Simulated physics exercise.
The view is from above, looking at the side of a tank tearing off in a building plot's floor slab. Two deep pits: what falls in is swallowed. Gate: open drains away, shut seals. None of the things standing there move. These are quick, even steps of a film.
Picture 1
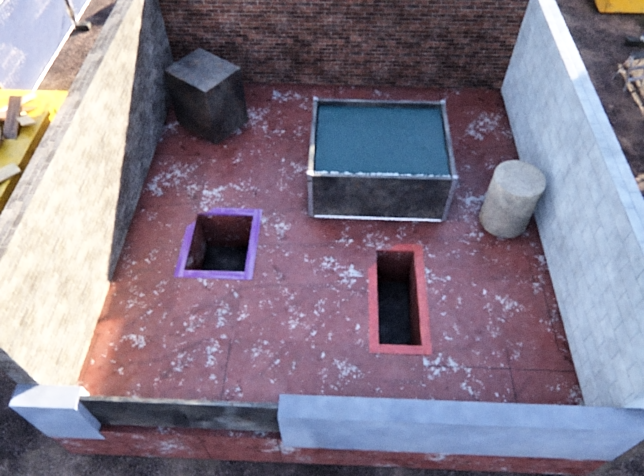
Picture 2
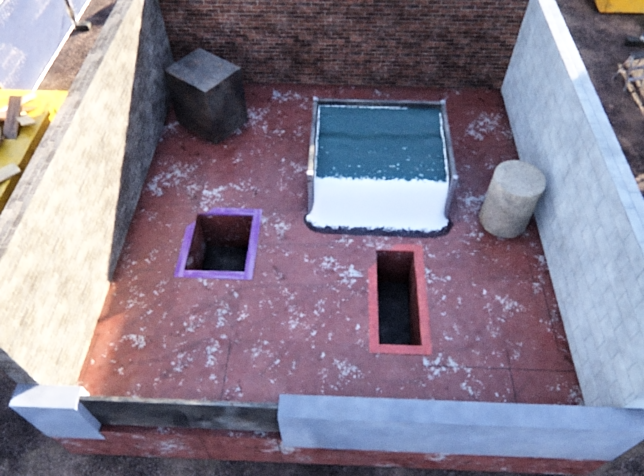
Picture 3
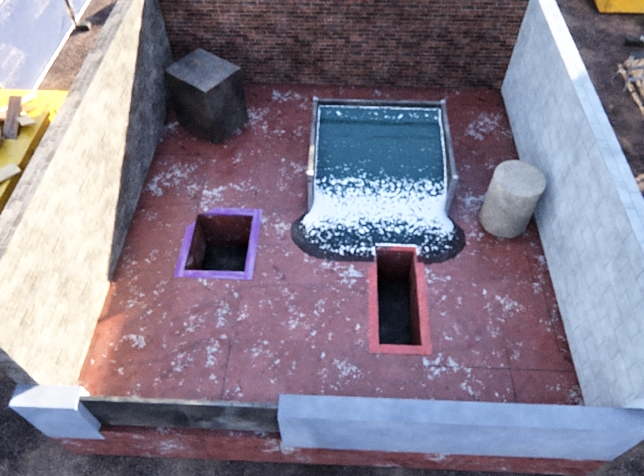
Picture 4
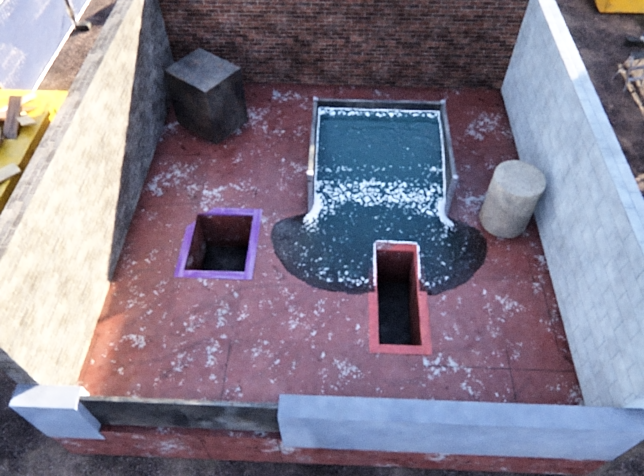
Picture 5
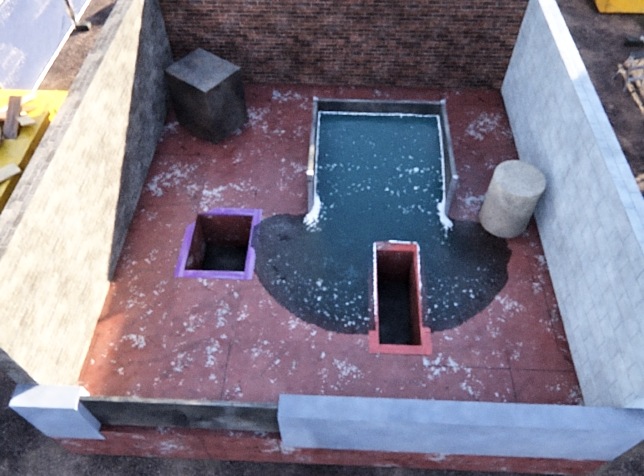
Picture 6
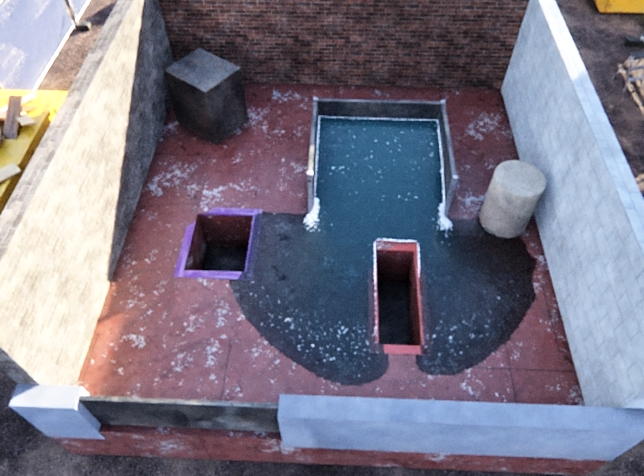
Water pours from the tank's open front and spreads across the red floor around a red-edged pit.
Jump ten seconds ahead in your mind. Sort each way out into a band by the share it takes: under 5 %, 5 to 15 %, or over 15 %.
Shares: The gate takes under 5 %; the red pit takes over 15 %; the purple pit takes 5 to 15 %.
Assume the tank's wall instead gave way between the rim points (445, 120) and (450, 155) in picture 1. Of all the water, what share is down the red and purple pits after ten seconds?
Estimates in per cent: Red 6, purple 10.
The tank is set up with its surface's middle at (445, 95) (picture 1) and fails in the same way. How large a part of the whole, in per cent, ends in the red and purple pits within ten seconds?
Shares - red: 40 in a hundred, purple: 12 in a hundred.
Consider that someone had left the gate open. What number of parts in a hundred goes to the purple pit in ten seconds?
Share into the purple pit: 2 %.
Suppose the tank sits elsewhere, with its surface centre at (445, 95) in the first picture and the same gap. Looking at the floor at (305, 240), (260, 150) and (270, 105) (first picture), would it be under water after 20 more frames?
In order: Inundated, then unflooded, then unflooded.
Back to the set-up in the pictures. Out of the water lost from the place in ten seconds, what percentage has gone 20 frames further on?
By my reckoning, 60 %.
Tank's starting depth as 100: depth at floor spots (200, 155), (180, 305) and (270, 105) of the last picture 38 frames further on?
In order: Roughly 4, 6 and 0 in a hundred.
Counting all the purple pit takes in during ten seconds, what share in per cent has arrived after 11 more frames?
Roughly 15 percent.
A moment on, water covers 40 % of the floor; the gate 0 %, the red pit 21 %, the purple pit 1 %.
Next, water covers 40 % of the floor; the gate 0 %, the red pit 30 %, the purple pit 1 %.
Then, water covers 50 % of the floor; the gate 0 %, the red pit 37 %, the purple pit 1 %.
Later, water covers 65 % of the floor; the gate 0 %, the red pit 47 %, the purple pit 4 %.
In the end, water covers 80 % of the floor; the gate 0 %, the red pit 56 %, the purple pit 8 %.
